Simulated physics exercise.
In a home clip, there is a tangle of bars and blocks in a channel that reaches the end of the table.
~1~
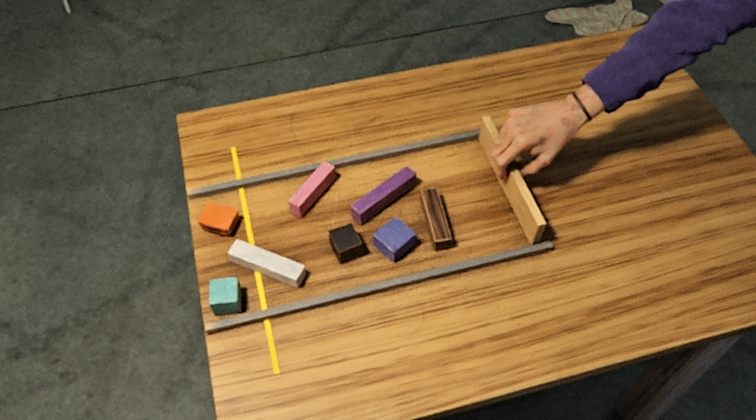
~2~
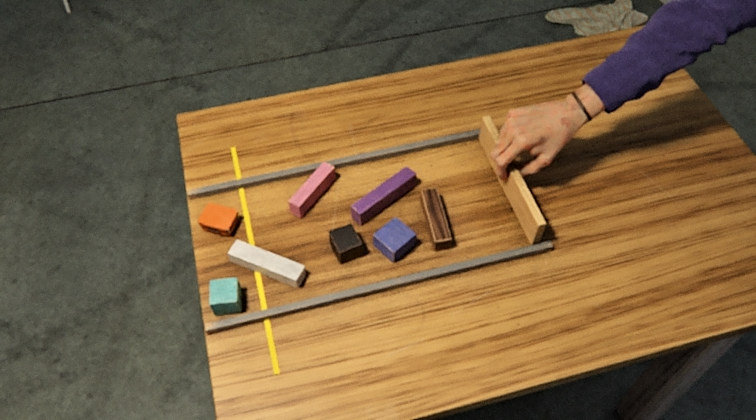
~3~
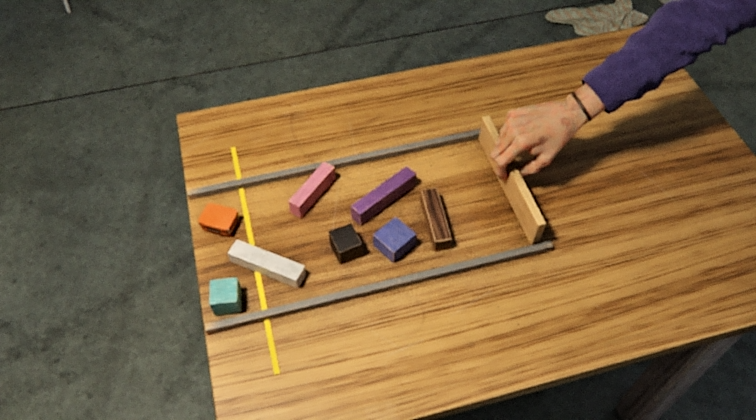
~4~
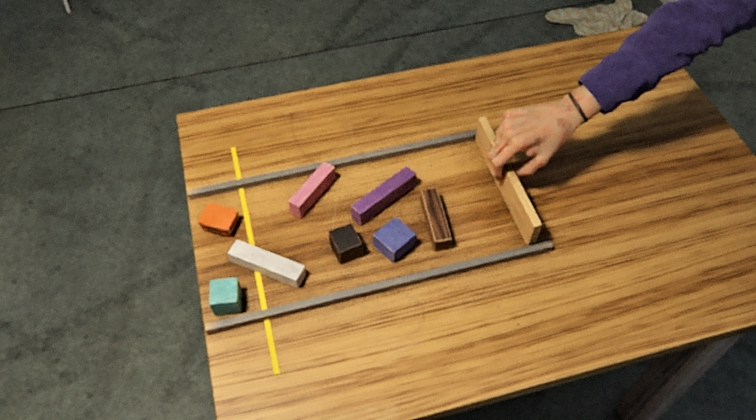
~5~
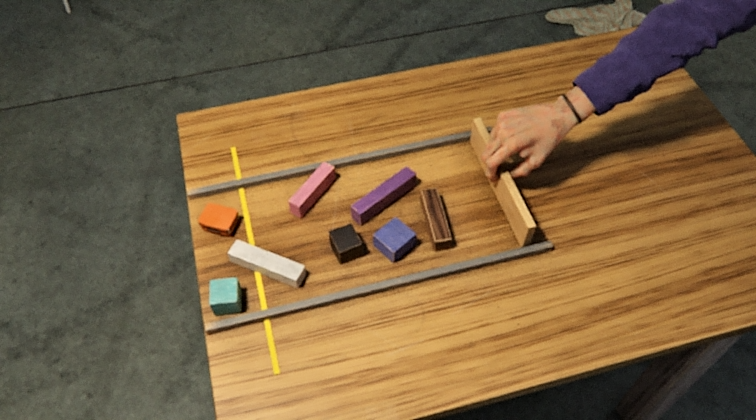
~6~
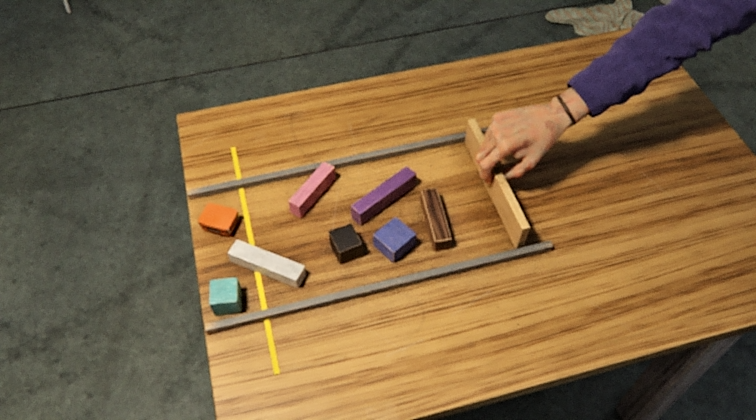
Hand in a purple sleeve sliding a wooden board slightly left between two rails, the coloured bars and blocks staying still.
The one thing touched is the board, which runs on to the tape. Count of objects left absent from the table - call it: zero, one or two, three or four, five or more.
My call is three or four.
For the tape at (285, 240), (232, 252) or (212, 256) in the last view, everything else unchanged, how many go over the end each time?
The counts: 1, 4 and 7.
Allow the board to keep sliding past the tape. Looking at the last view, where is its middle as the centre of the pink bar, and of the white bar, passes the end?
At (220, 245) for the pink bar; at (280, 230) for the white bar.
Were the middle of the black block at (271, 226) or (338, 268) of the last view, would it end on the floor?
First spot: It comes off; second spot: It remains in place.
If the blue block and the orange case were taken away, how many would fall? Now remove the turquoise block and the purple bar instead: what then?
1 for the first case, 2 for the second.
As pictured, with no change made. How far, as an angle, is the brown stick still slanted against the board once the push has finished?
Around 0 degrees.
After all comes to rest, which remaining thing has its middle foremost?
It's the orange case that is foremost.
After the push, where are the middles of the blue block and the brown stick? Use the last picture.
First (222, 277), then (246, 263).
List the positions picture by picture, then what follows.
The first frame shows turquoise block (226, 296); orange case (219, 221); white bar (267, 263); board (510, 178); tape (252, 247).
The second frame shows orange case (219, 221); pink bar (313, 189).
The third frame shows white bar (267, 264); brown stick (435, 219).
The fourth frame shows turquoise block (226, 297); blue block (395, 240).
The fifth frame shows orange case (219, 221); black block (346, 244).
The sixth frame shows turquoise block (226, 297); orange case (219, 221); white bar (267, 264); board (495, 181); tape (252, 247).
Early on, none off yet; turquoise block at rest near (226, 297); orange case at rest near (219, 221); white bar at rest near (267, 264).
Finally, the number that fall off is three or four; lost, black block, white bar and turquoise block.
